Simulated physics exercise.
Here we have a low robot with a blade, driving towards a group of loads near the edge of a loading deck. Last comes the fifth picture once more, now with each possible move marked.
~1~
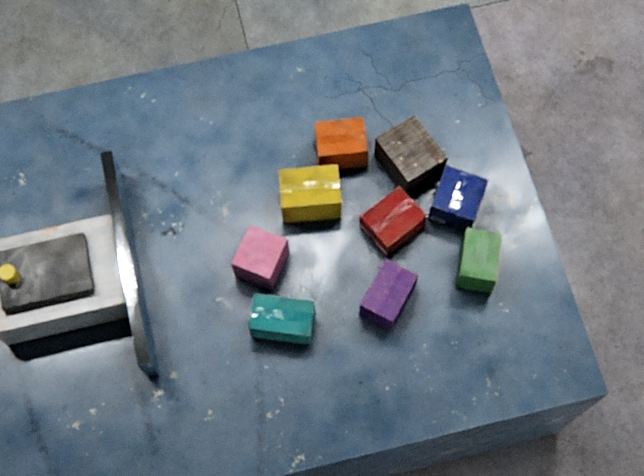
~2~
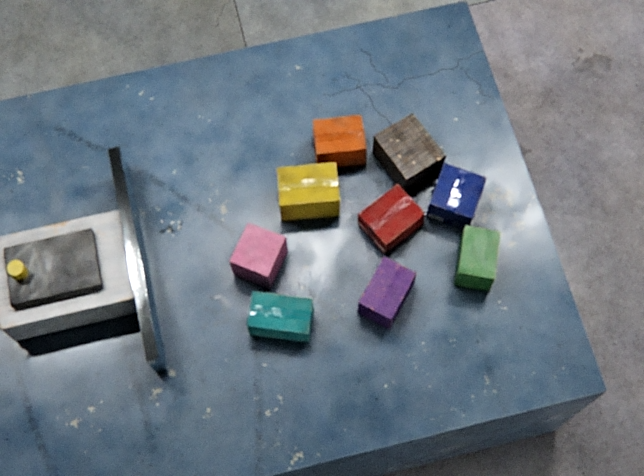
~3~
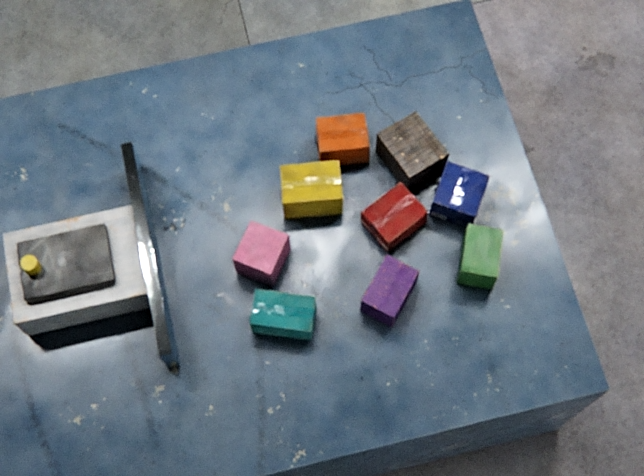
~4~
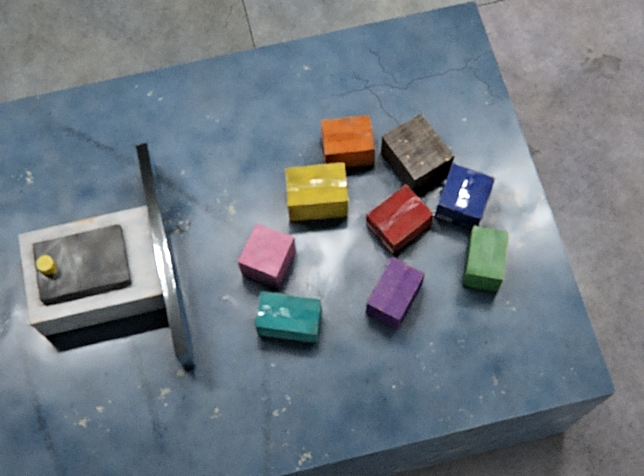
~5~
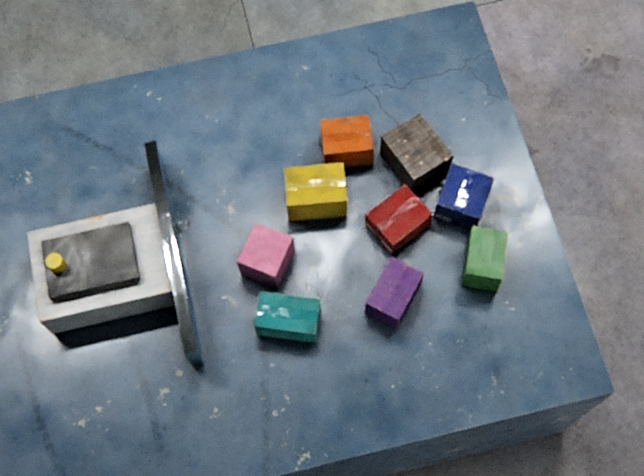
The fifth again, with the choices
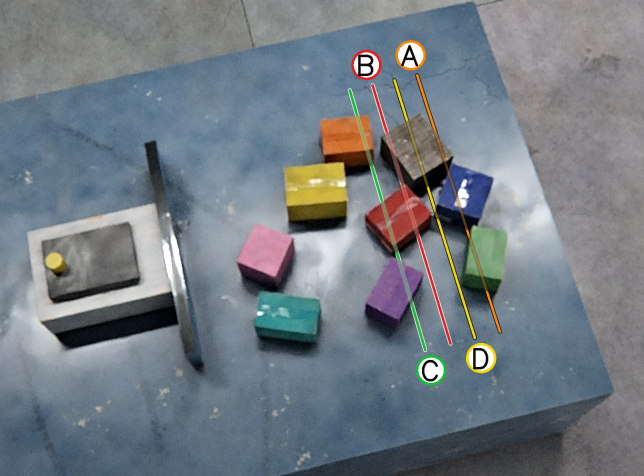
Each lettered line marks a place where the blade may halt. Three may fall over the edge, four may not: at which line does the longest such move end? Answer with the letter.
No farther than A.
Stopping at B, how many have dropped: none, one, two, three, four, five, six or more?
By then, none.
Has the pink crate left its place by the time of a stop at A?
By then, yes.
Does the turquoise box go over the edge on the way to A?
No.
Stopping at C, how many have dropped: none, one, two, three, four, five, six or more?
By then, none.
On the marked copy, A at (456, 197); B at (409, 207); C at (385, 213); D at (432, 202).
Taking A. A third of the way, robot (204, 234); turquoise box (332, 298); pink crate (309, 236).
Two thirds of the way, robot (308, 210); green crate (518, 245); blue parcel (496, 193).
When it is over, robot (388, 192); green crate over the edge; blue parcel over the edge; two fallen.
As for the rest, B is within the limit but short; C is within the limit but short; D is within the limit but short.
